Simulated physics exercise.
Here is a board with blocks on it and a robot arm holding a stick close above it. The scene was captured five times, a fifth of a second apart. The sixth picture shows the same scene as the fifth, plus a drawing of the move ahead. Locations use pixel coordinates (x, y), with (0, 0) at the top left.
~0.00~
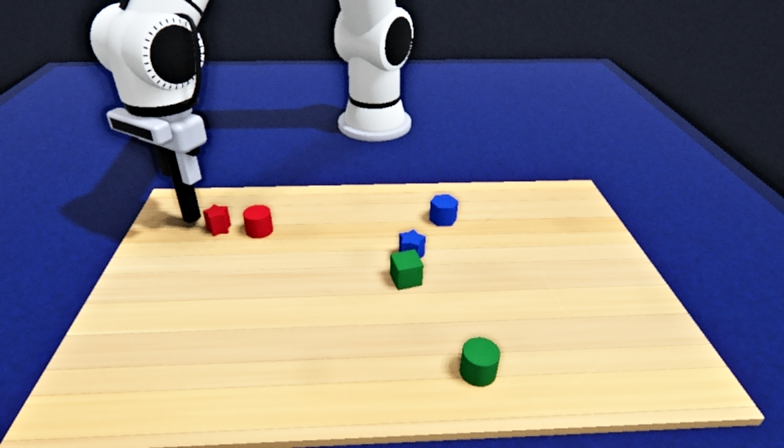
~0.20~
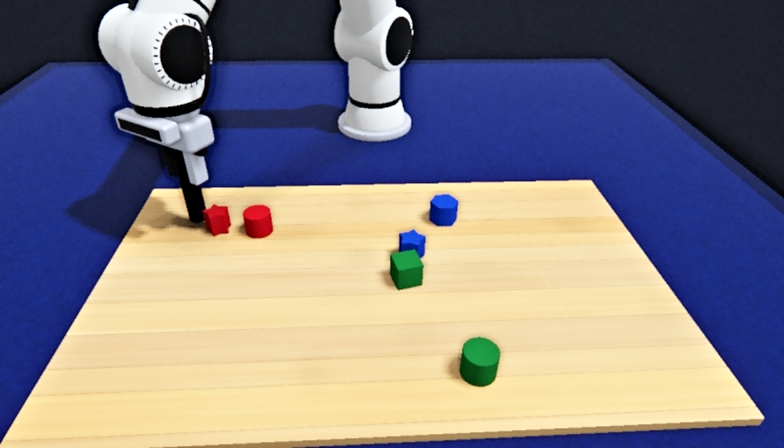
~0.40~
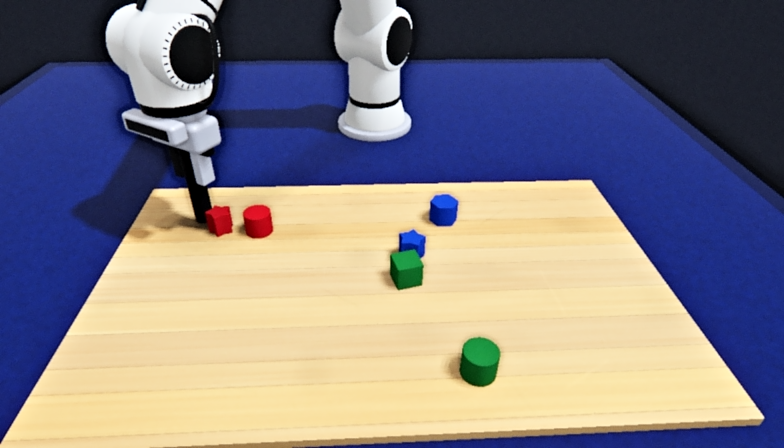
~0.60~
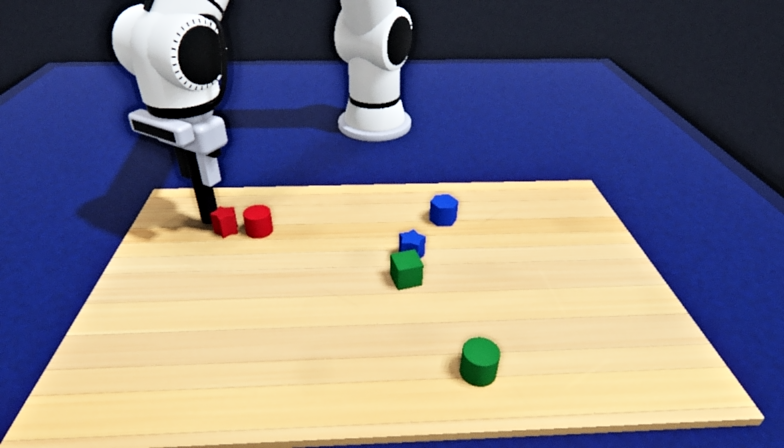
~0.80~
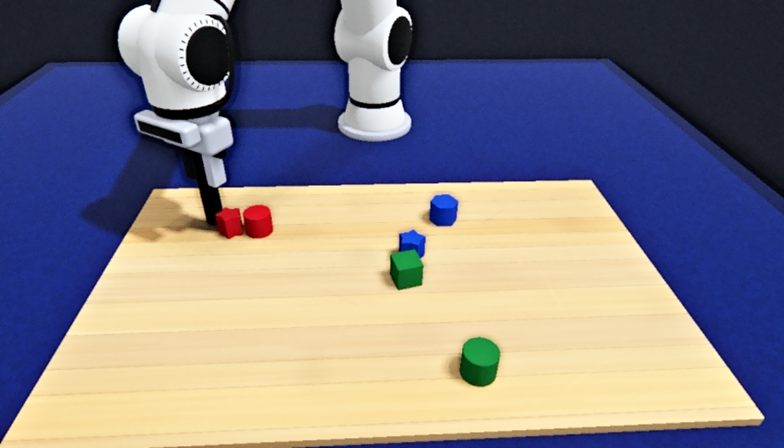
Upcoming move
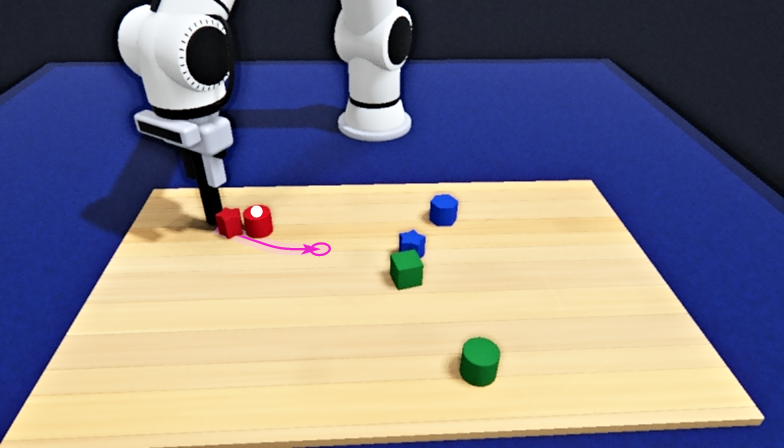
A robot arm holding a black stick moved slightly right along the back left of a wooden board, then nudged a small red star-shaped block a little closer to the red cylinder.
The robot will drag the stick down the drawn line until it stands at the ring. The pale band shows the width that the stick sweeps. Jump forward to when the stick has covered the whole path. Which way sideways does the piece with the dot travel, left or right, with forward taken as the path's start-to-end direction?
Pushed left.
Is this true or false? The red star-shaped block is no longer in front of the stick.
The statement is false.
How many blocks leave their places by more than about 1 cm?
By the end, two blocks will have moved.
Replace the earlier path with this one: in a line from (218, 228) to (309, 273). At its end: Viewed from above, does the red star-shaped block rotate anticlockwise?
Final answer: Yes.
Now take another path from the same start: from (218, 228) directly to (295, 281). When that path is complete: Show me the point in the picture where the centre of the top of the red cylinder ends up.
Expect it around (276, 212).
The drawn path runs from (218, 228) through (264, 244) to (320, 249); the dot is on the red cylinder.
On the path given first. One third of the way, stick at (247, 231); red star-shaped block at (263, 222), turned 15° anticlockwise; red cylinder at (285, 213).
Two thirds of the way, stick at (280, 240); red star-shaped block at (296, 231); red cylinder at (295, 213).
At the end, stick at (320, 241); red star-shaped block at (337, 232); red cylinder at (295, 213).
